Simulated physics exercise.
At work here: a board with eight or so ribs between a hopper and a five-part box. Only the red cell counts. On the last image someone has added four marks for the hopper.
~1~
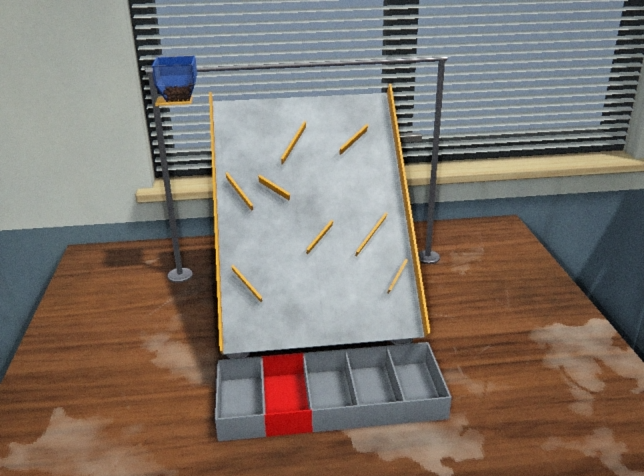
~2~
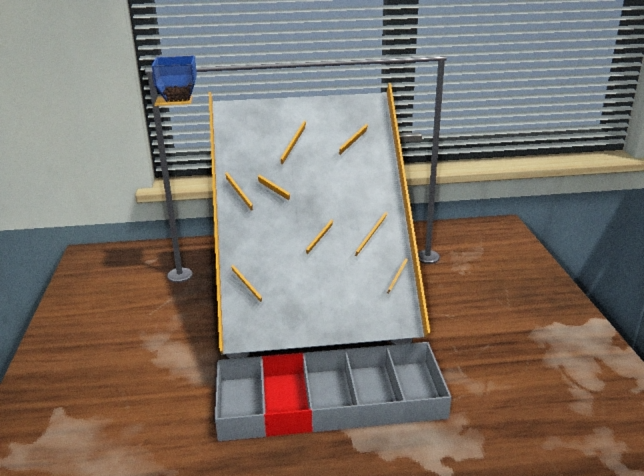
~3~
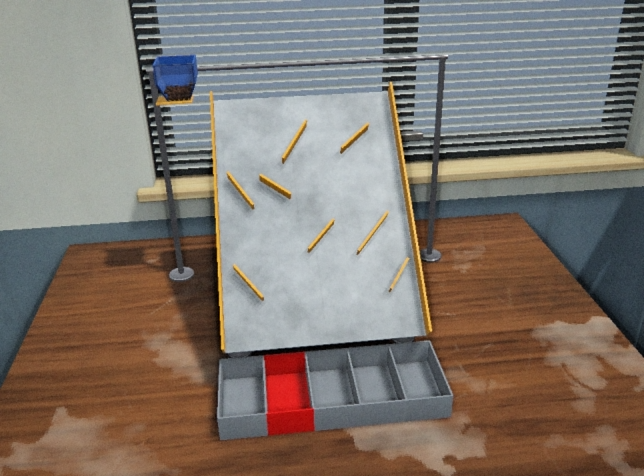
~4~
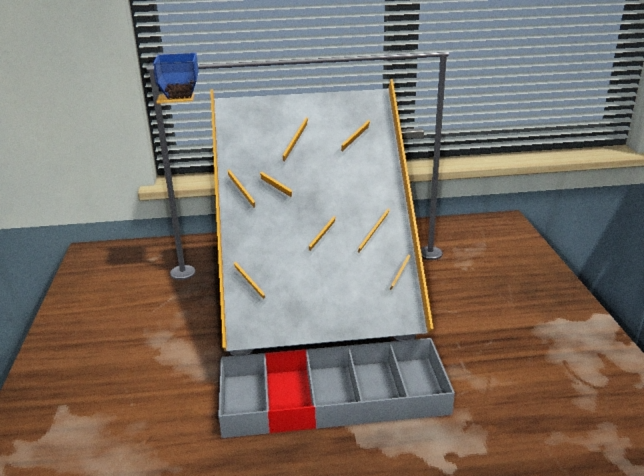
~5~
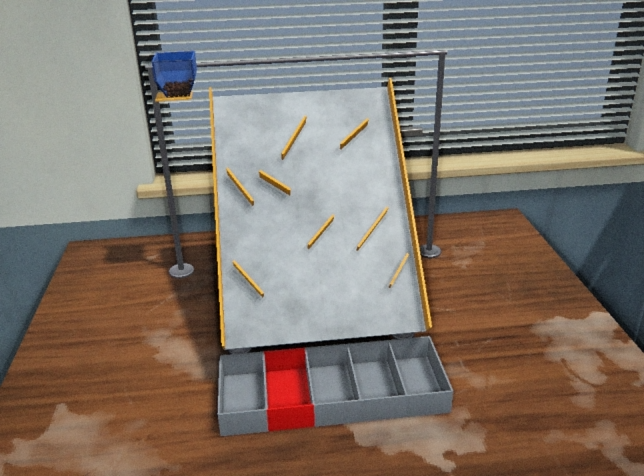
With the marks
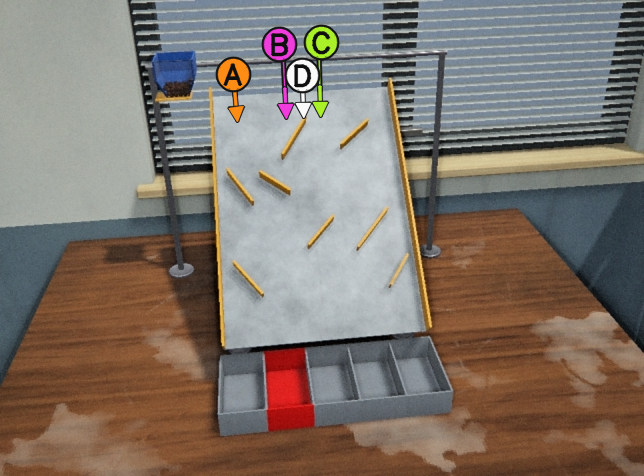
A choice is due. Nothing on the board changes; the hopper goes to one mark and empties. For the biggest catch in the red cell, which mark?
B beats the others.
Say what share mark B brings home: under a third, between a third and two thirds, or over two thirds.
It is over two thirds.
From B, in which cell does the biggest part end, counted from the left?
The second from the left.
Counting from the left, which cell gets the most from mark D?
The second from the left.
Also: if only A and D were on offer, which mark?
It is D.
On the marked copy, mark A meets the board at (236, 116); mark B meets the board at (286, 113); mark C meets the board at (320, 111); mark D meets the board at (303, 112).
If A is chosen, roughly a quarter in the red cell, roughly two thirds in other cells, about a tenth outside the box.
If B is chosen, the larger part in the red cell, about a tenth in other cells.
If C is chosen, roughly a third in the red cell, roughly half in other cells, about a tenth outside the box.
If D is chosen, roughly two thirds in the red cell, roughly a third in other cells, just a few outside the box.
